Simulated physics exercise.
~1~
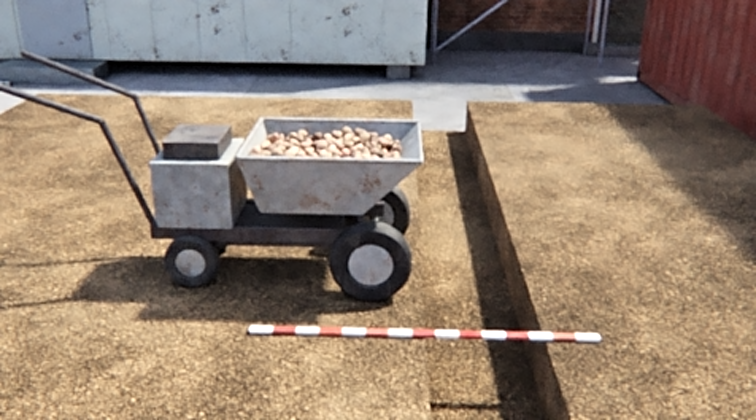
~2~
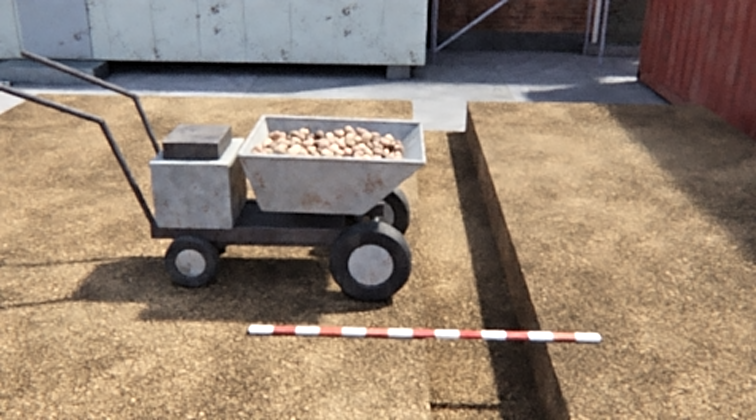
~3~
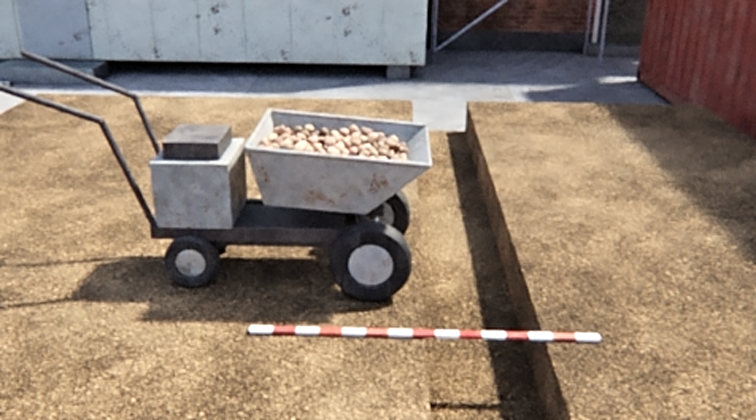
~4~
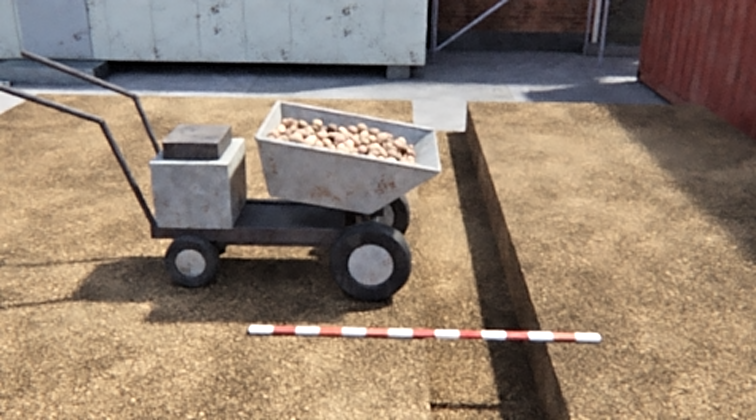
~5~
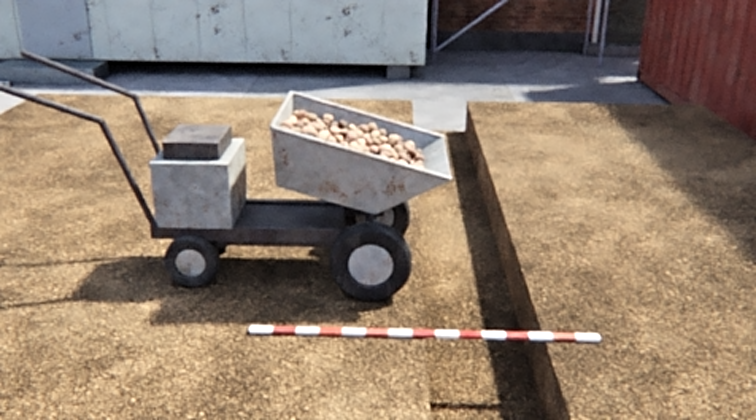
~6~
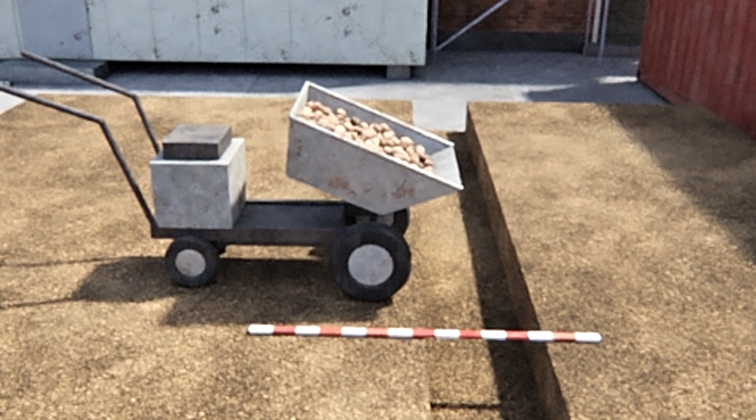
The grey skip on a small motor barrow, loaded with smooth pinkish stones, tilted slowly and then more steeply toward the right, its back end rising while its front lip lowered beside a trench.
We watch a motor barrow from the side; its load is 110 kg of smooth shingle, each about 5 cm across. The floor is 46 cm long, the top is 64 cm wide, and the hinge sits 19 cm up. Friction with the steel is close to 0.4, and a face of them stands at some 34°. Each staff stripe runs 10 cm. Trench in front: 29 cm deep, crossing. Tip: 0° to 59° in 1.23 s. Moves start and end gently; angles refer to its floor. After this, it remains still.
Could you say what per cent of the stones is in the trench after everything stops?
I would put it at 66 per cent.
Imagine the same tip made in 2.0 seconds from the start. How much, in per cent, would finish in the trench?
Then about 75 per cent.
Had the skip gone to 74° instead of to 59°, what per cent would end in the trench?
Roughly 65 per cent would end in the trench.
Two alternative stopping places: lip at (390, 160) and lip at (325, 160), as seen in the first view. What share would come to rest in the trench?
About 95 per cent first, then about 95 per cent.
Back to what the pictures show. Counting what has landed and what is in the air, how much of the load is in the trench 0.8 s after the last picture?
Some 20 per cent.
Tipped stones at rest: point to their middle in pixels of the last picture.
Around (507, 307).
Then, 0.4 s after the last picture the floor is at 50°, 100 % in the skip; the foremost stones are at (476, 204).
Then, 0.8 s after the last picture the floor is at 59°, 72 % in the skip, 20 % in the trench, 8 % past the trench; the foremost stones are at (558, 281).
Then, 1.2 s after the last picture the floor is at 59°, 36 % in the skip, 33 % in the trench, 32 % past the trench; the foremost stones are at (650, 280).
Then, 3.1 s after the last picture the floor is at 59°, 0 % in the skip, 66 % in the trench, 34 % past the trench; the foremost stones are at (719, 274).
